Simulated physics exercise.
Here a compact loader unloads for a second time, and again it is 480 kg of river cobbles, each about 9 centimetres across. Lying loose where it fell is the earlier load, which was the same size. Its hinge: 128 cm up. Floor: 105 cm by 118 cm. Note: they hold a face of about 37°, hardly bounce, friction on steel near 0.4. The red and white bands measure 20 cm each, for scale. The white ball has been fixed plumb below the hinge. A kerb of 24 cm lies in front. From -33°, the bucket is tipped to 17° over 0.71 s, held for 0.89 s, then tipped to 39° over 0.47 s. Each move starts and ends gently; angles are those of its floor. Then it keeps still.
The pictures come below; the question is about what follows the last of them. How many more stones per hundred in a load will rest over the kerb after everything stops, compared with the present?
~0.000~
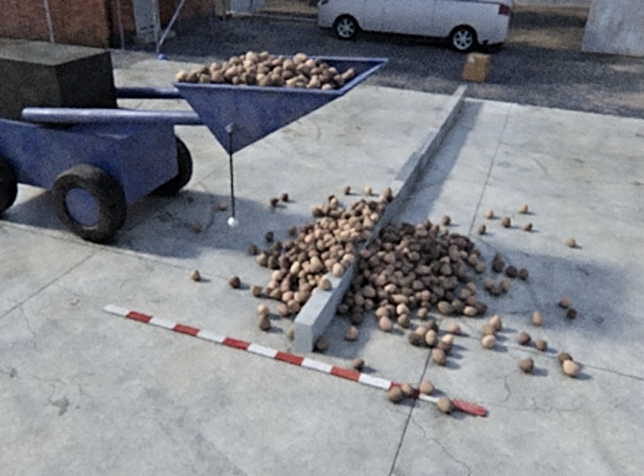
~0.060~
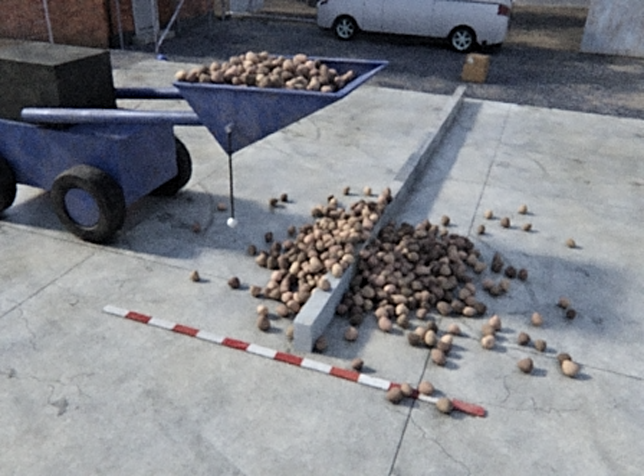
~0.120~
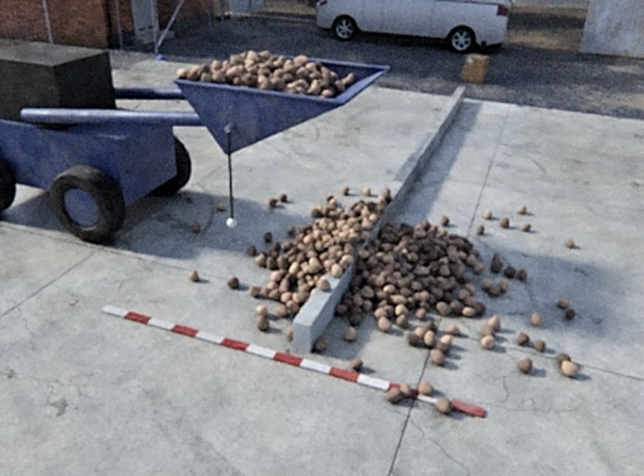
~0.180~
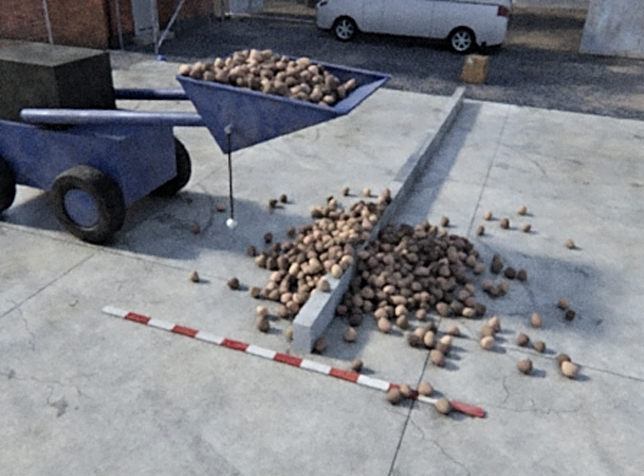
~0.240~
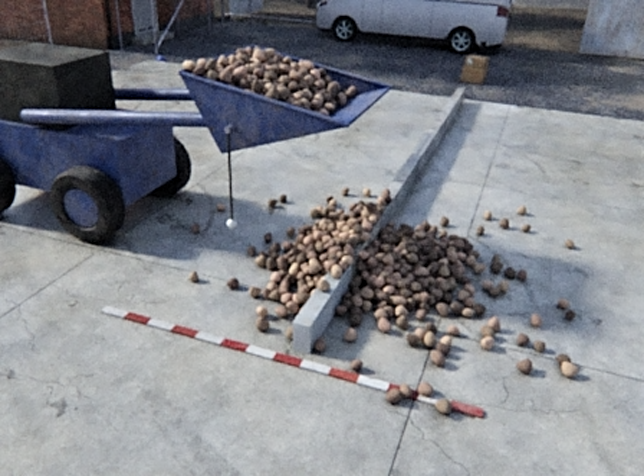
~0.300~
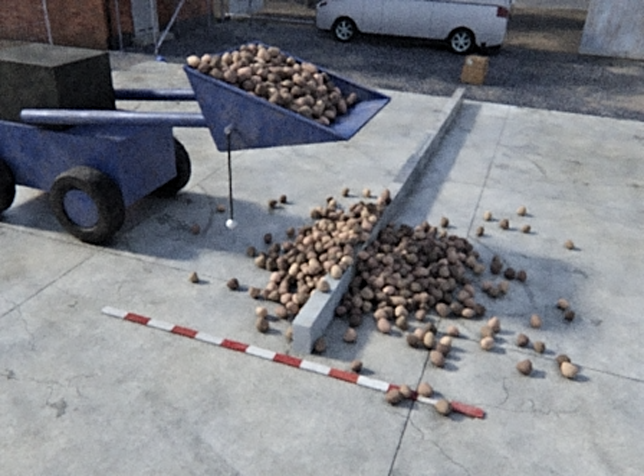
I would say 73 per hundred.
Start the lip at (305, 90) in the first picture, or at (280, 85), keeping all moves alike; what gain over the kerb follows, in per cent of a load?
Case one about 30 %, case two about 10 %.
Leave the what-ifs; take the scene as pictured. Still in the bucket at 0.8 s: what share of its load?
Close to 100 in a hundred is still held.
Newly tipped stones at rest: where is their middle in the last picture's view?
I'd point to about (388, 254).
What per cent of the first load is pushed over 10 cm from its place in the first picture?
Roughly 10 percent.
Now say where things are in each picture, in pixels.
In the first frame, the bucket is at -33°, its lip at (344, 94); the top of the load is at (278, 64). The earlier load is highest near (359, 231), 31 cm above ground level, 50 % on this side of the kerb, 50 % over the kerb.
In the second frame, the bucket is at -32°, its lip at (344, 97); the top of the load is at (278, 63); the stones move at 0.2 m/s on average.
In the third frame, lip at (345, 103), floor tilted -29°, highest stones at (264, 62); the stones move at 0.3 m/s on average.
In the fourth frame, lip at (347, 113), floor tilted -25°, highest stones at (253, 59); the stones move at 0.4 m/s on average.
In the fifth frame, lip at (348, 125), floor tilted -20°, highest stones at (250, 57); the stones move at 0.4 m/s on average.
In the sixth frame, the bucket is at -14°, its lip at (349, 139); the top of the load is at (254, 53); the stones move at 0.5 m/s on average.
After 0.5 s the floor is at 9°; in per cent of one load, 100 in the bucket, 50 on this side of the kerb, 50 over the kerb; the foremost stones are at (576, 322).
After 0.8 s the floor is at 17°; in per cent of one load, 100 in the bucket, 50 on this side of the kerb, 50 over the kerb; the foremost stones are at (576, 322).
After 2.5 s the floor is at 39°; in per cent of one load, 2 in the bucket, 83 on this side of the kerb, 115 over the kerb; the foremost stones are at (580, 314).
After 5.2 s the floor is at 39°; in per cent of one load, 0 in the bucket, 77 on this side of the kerb, 123 over the kerb; the foremost stones are at (582, 303). Net gain over the kerb, 73.
